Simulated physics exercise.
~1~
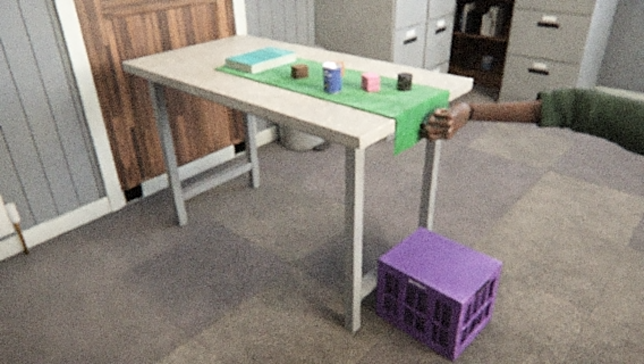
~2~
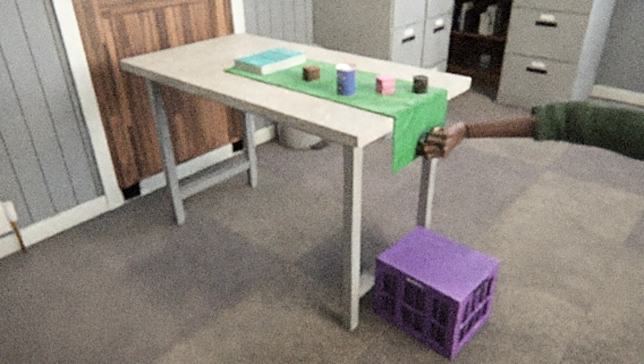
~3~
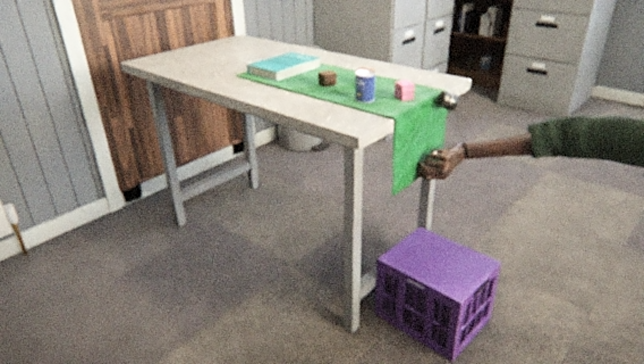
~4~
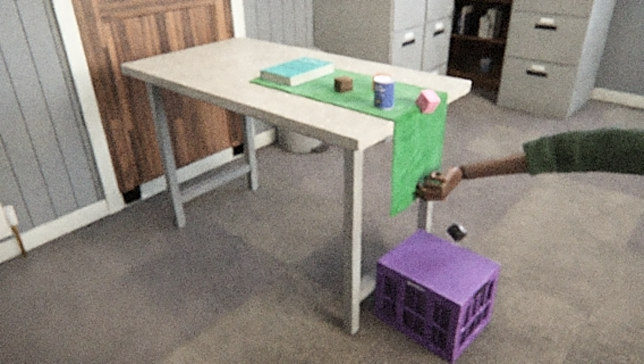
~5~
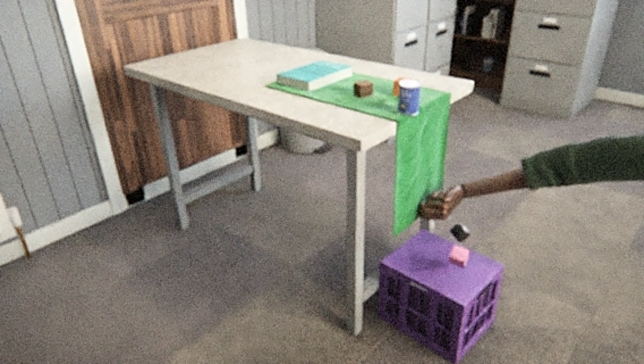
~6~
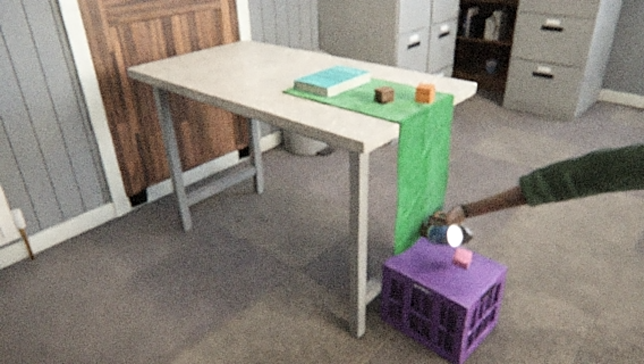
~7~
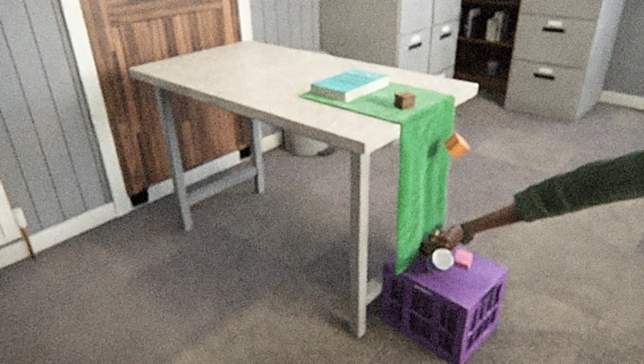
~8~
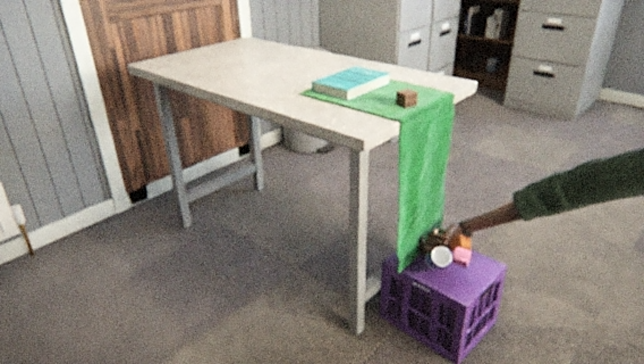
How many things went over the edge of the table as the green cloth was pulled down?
Four things went over the edge, namely the small black object, the pink cube, the blue can and the orange cube.
